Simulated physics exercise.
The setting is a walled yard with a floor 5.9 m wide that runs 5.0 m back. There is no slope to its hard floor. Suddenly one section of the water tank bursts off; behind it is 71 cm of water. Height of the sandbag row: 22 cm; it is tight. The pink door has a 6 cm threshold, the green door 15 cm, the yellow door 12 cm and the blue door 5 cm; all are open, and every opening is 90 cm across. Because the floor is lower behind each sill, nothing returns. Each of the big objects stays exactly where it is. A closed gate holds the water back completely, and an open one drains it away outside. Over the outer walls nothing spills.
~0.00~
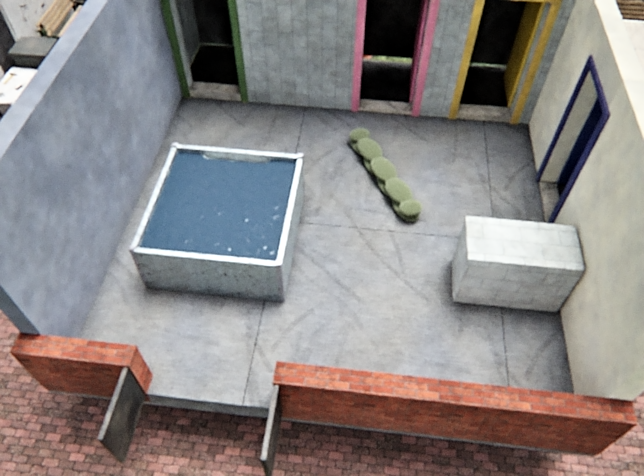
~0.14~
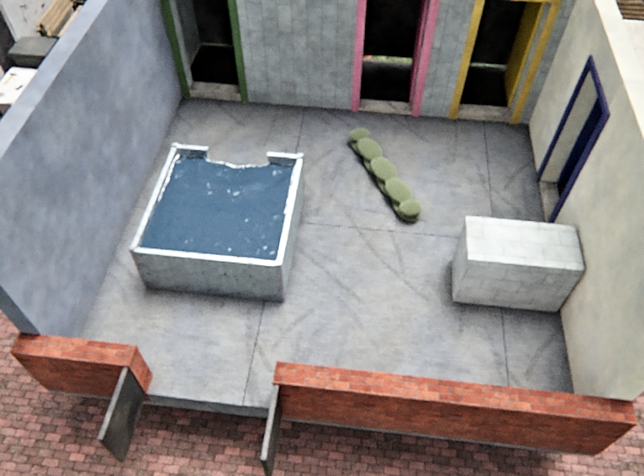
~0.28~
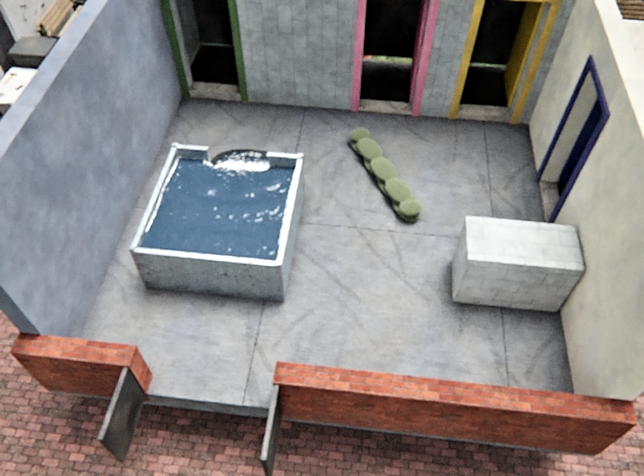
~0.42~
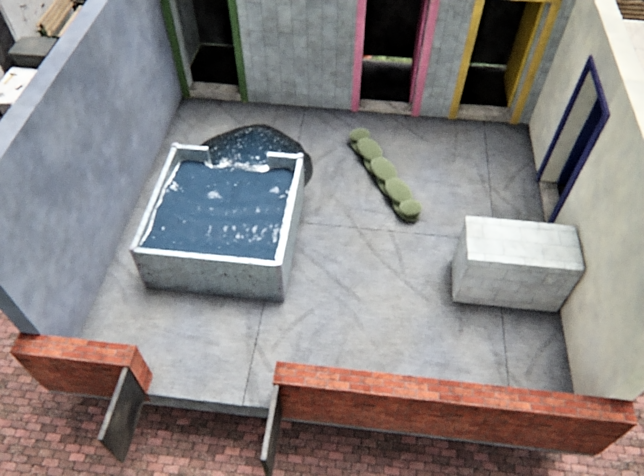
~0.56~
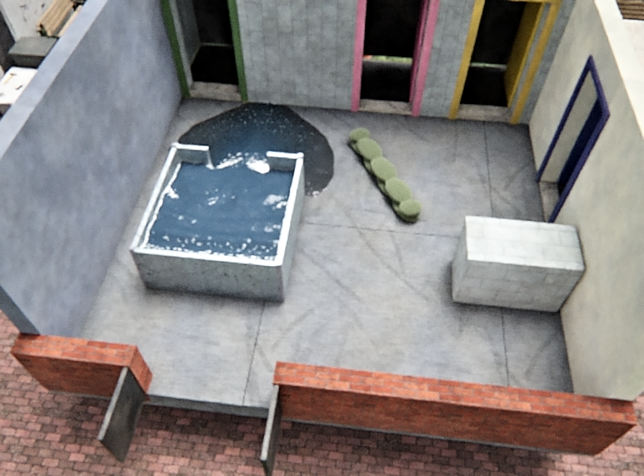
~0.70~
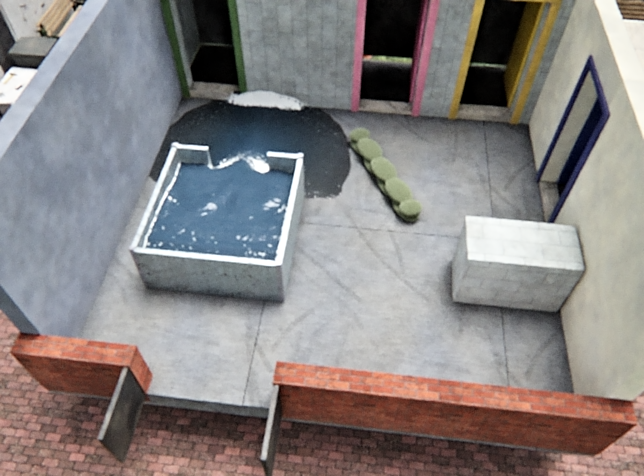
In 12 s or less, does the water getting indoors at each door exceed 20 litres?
My prediction: Pink door: Above the cap; green door: Above the cap; yellow door: Below the cap; blue door: Above the cap.
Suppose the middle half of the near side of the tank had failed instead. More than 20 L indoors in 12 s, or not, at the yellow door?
Compared with the limit, yellow is less.
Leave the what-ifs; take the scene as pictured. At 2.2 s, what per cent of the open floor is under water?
35 %.
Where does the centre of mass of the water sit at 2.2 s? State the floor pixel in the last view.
I'd put it close to (250, 189).
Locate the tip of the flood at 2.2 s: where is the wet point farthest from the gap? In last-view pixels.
I'd mark it close to (522, 130).
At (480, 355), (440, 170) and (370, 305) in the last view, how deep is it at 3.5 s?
Approximately 0, 2 and 0 centimetres, going through them in turn.
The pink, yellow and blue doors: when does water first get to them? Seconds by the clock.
Arrival times: Pink 1.1 seconds, yellow 1.8 seconds, blue 2.8 seconds.
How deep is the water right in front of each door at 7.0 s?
In cm: Pink 9, green 13, yellow 8, blue 6.
After 1.4 s water covers 20 % of the floor and is deepest (40 cm) near (181, 103); pink door 12 cm at the sill, 0 L in, green door 30 cm at the sill, 21 L in, yellow door not reached, blue door not reached.
After 2.2 s water covers 35 % of the floor and is deepest (32 cm) near (240, 115); pink door 13 cm at the sill, 17 L in, green door 29 cm at the sill, 84 L in, yellow door 4 cm at the sill, 0 L in, blue door not reached.
After 3.5 s water covers 45 % of the floor and is deepest (23 cm) near (263, 110); pink door 11 cm at the sill, 38 L in, green door 22 cm at the sill, 127 L in, yellow door 5 cm at the sill, 0 L in, blue door 9 cm at the sill, 3 L in.
After 7.0 s water covers 80 % of the floor and is deepest (15 cm) near (68, 364); pink door 9 cm at the sill, 74 L in, green door 13 cm at the sill, 151 L in, yellow door 8 cm at the sill, 1 L in, blue door 6 cm at the sill, 22 L in.
After 12.0 s water covers 95 % of the floor and is deepest (10 cm) near (502, 414); pink door 6 cm at the sill, 82 L in, green door 7 cm at the sill, 151 L in, yellow door 8 cm at the sill, 1 L in, blue door 6 cm at the sill, 42 L in.
